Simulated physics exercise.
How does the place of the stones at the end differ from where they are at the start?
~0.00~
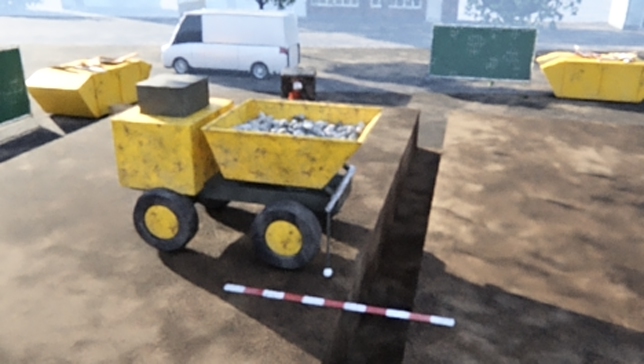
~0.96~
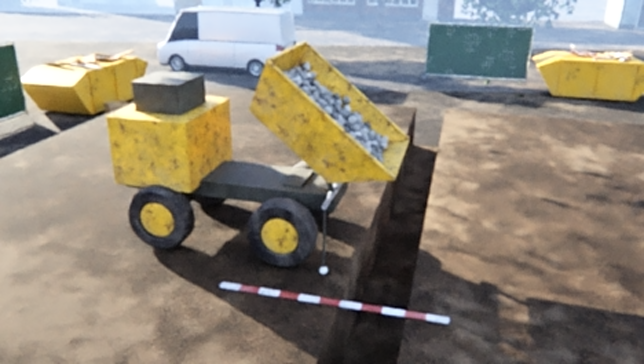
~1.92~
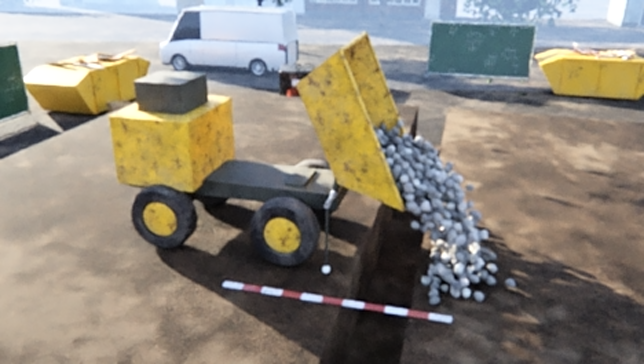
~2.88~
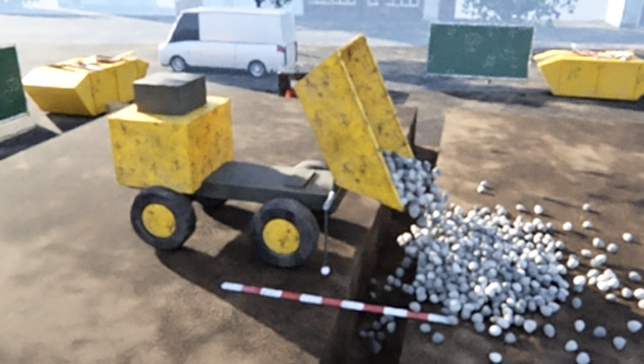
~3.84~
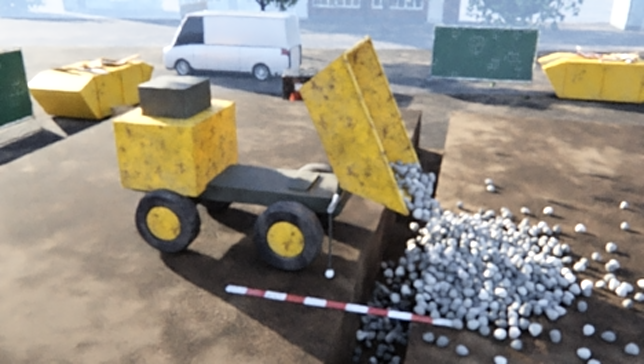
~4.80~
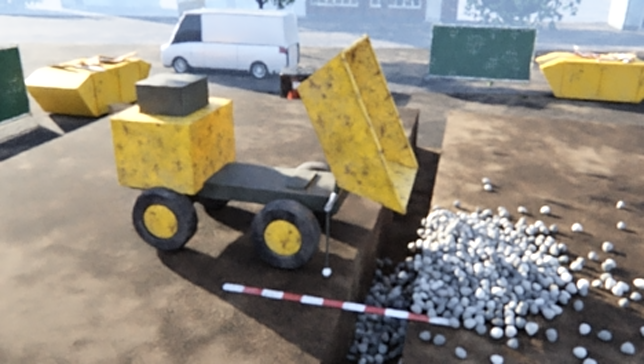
At the start the stones lie in the dumper's yellow skip, but at the end they are on the ground lower down and to the right, mostly heaped beyond the trench with a smaller part inside it.
